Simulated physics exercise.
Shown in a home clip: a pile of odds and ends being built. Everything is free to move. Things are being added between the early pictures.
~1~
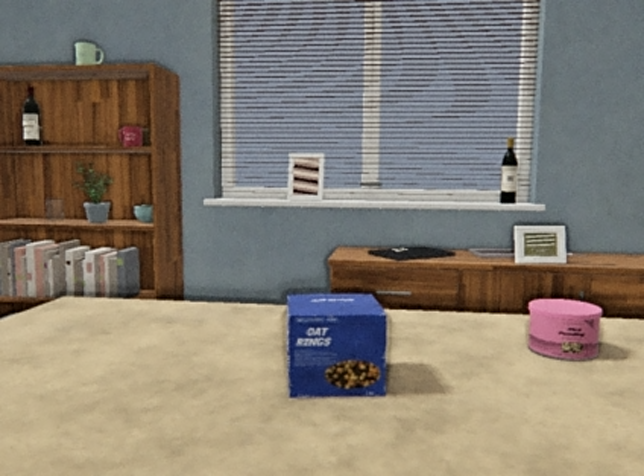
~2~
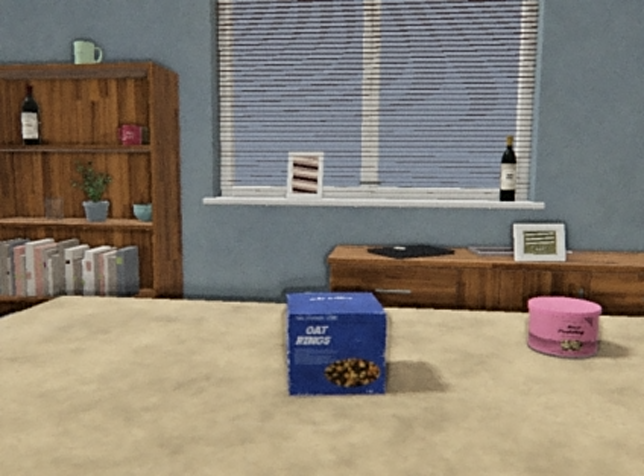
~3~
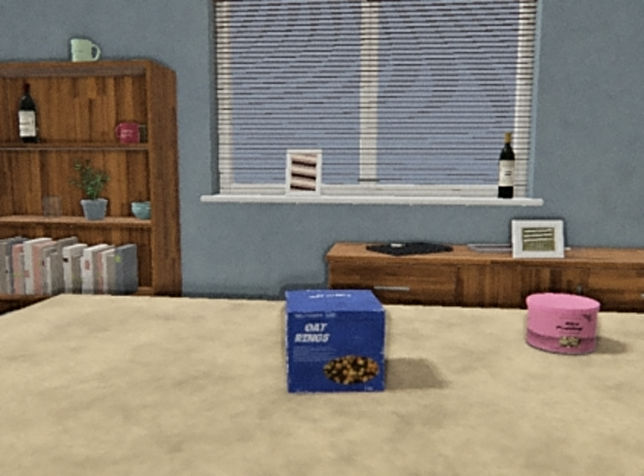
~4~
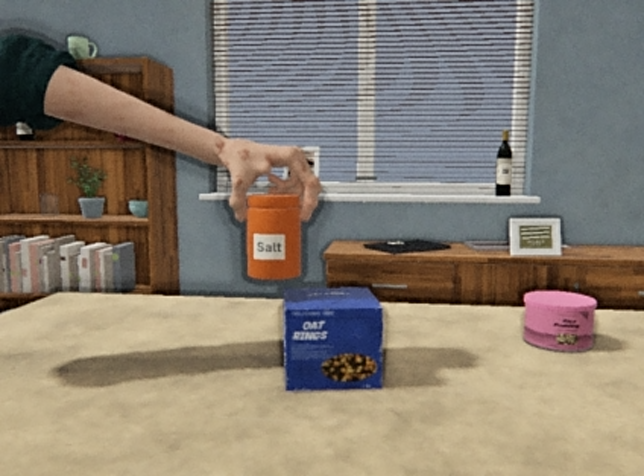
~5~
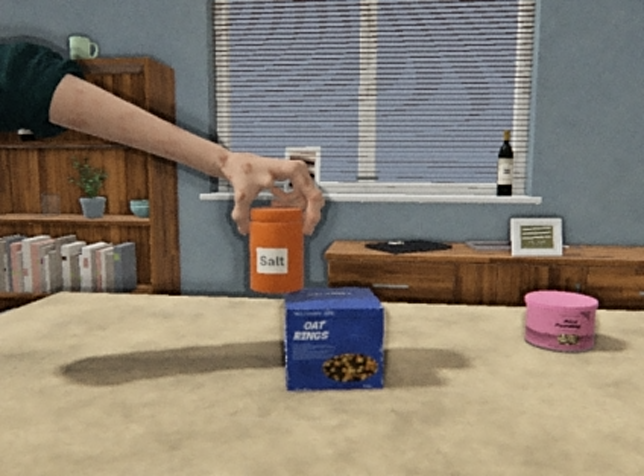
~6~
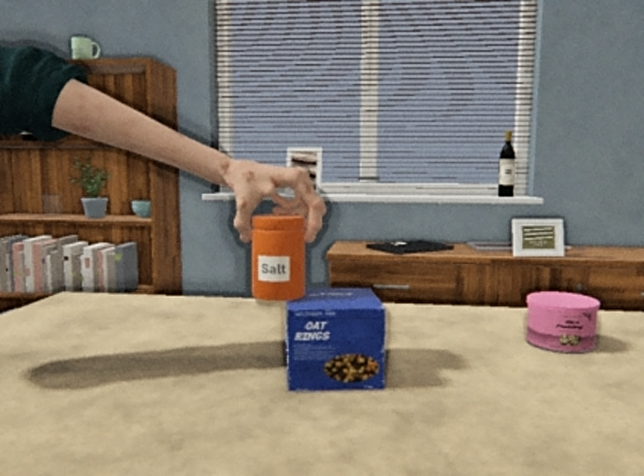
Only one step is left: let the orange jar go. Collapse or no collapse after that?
Not firm.
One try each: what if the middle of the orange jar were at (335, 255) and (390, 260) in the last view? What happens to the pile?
The pile remains stable in the first case, then in the second case it tips over.
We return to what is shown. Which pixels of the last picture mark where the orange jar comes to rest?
Around (224, 348).
Then, 0.30 s after the last picture, orange jar tipped 32° from how it was near (258, 266).
Then, 0.40 s after the last picture, orange jar now fallen.
Then, 0.50 s after the last picture, things are still on the move.
Then, 2.00 s after the last picture, nothing new.
At rest, fallen, orange jar; the other 2 in place. Seen from the same camera at the end, orange jar near (224, 348). The pile gives way.
